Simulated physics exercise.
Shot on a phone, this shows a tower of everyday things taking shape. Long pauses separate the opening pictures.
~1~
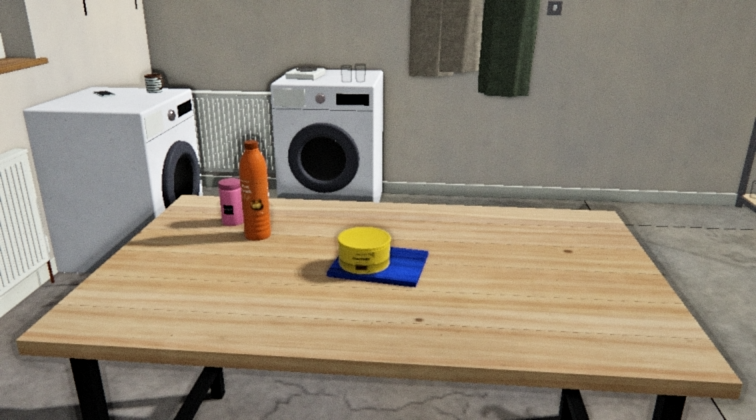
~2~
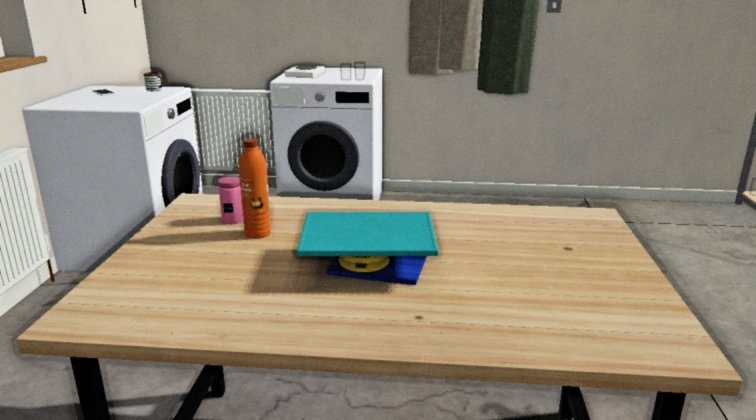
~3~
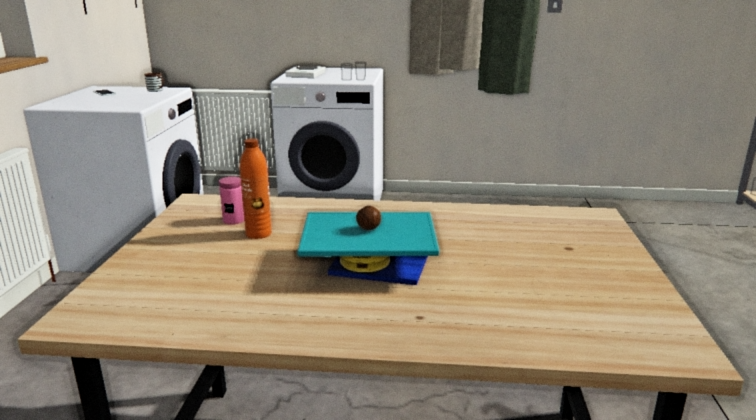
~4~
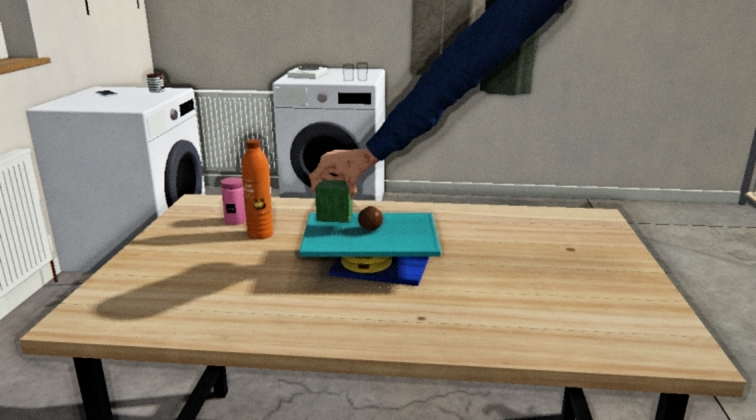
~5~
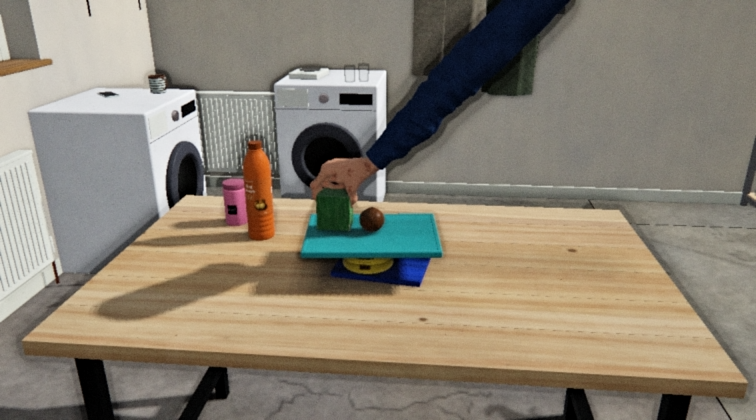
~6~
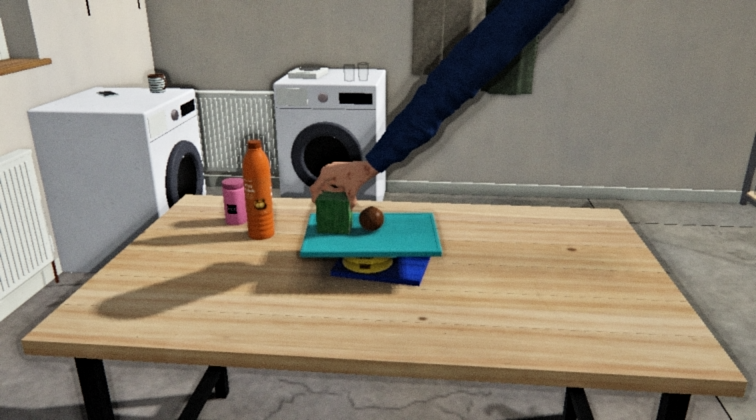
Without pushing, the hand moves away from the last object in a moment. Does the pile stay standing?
Yes.
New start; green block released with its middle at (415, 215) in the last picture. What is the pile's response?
In the end the pile does not fall.
Then, 0.30 s on from there, no change.
Then, 0.70 s on from there, green block resting near (335, 213).
In the end, all 7 unmoved. At the end, from the last picture's camera, green block near (335, 213). The pile keeps its balance.
